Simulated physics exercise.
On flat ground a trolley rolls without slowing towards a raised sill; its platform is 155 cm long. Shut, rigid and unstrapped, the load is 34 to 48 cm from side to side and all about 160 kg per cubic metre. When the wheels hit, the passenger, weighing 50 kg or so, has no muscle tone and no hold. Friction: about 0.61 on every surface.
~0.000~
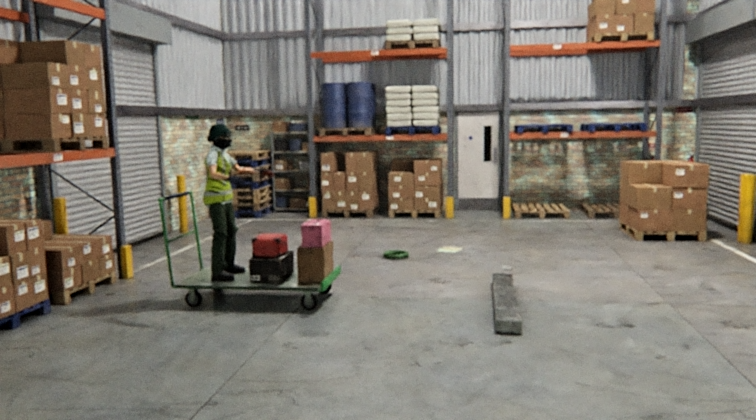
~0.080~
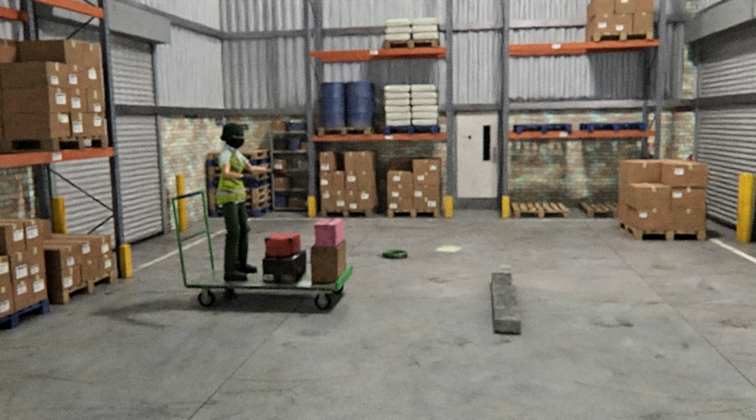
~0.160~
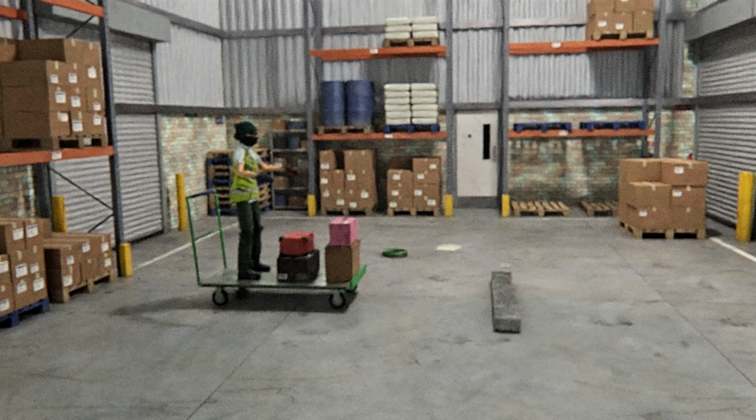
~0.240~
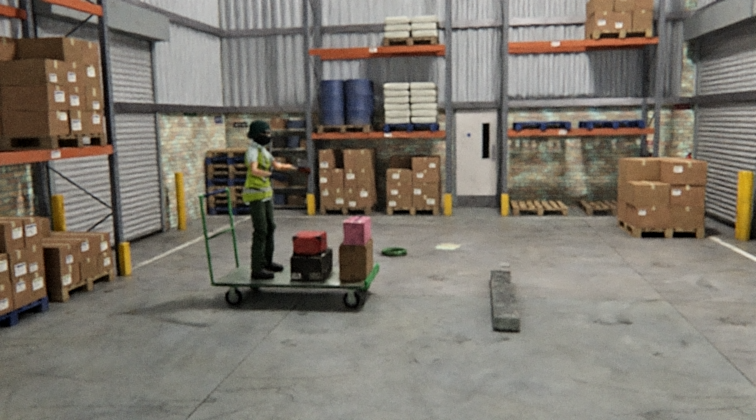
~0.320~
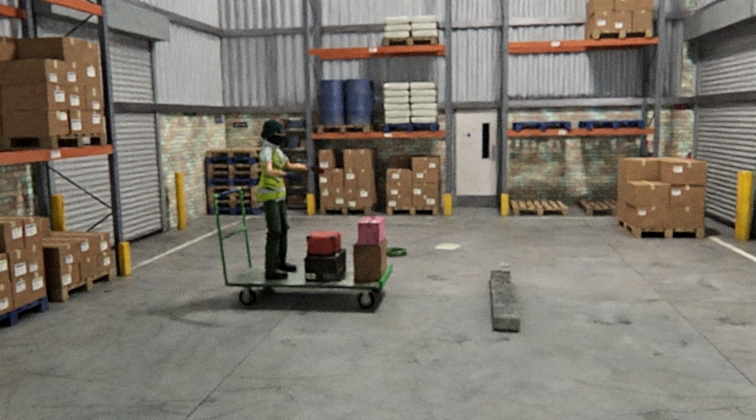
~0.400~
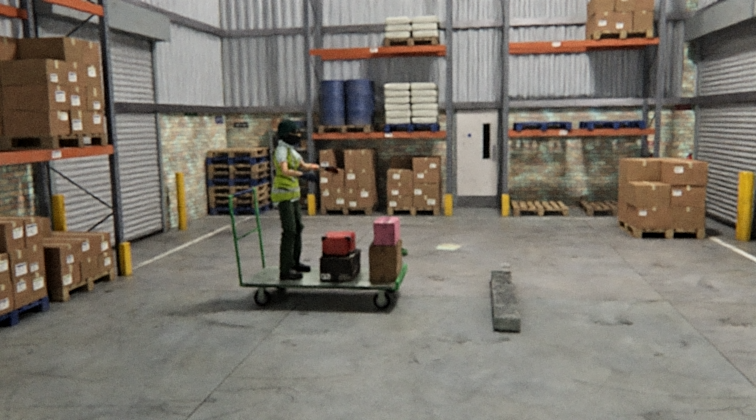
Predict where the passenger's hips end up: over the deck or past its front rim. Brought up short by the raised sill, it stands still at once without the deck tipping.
Over the deck.
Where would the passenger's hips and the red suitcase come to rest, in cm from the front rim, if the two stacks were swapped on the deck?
Then hips 70 behind, red 70 past.
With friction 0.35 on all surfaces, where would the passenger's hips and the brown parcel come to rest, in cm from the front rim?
In that case hips 70 behind, brown 20 behind.
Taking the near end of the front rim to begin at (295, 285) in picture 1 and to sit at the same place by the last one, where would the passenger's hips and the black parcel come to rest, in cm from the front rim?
Hips 160 past, black 50 behind.
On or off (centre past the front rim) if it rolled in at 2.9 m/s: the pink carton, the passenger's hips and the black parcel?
Then pink off, hips off, black on.
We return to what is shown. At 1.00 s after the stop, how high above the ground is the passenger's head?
The head is some 60 cm up.
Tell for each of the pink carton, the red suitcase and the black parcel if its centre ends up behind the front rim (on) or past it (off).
Pink: No longer aboard; red: Still aboard; black: Still aboard.
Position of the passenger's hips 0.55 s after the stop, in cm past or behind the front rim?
Behind the rim by about 55 cm.
Impact comes at 0.93 s.
After 1.18 s the passenger's hips are 76 cm behind the rim, near (426, 215) in the last picture's view.
After 1.48 s the passenger's hips are 55 cm behind the rim, near (447, 215) in the last picture's view.
After 1.93 s the passenger's hips are 43 cm behind the rim, near (458, 226) in the last picture's view.
When all is still (4.2 s), past the rim, pink carton; behind it, red suitcase, black parcel, brown parcel and the passenger's hips.
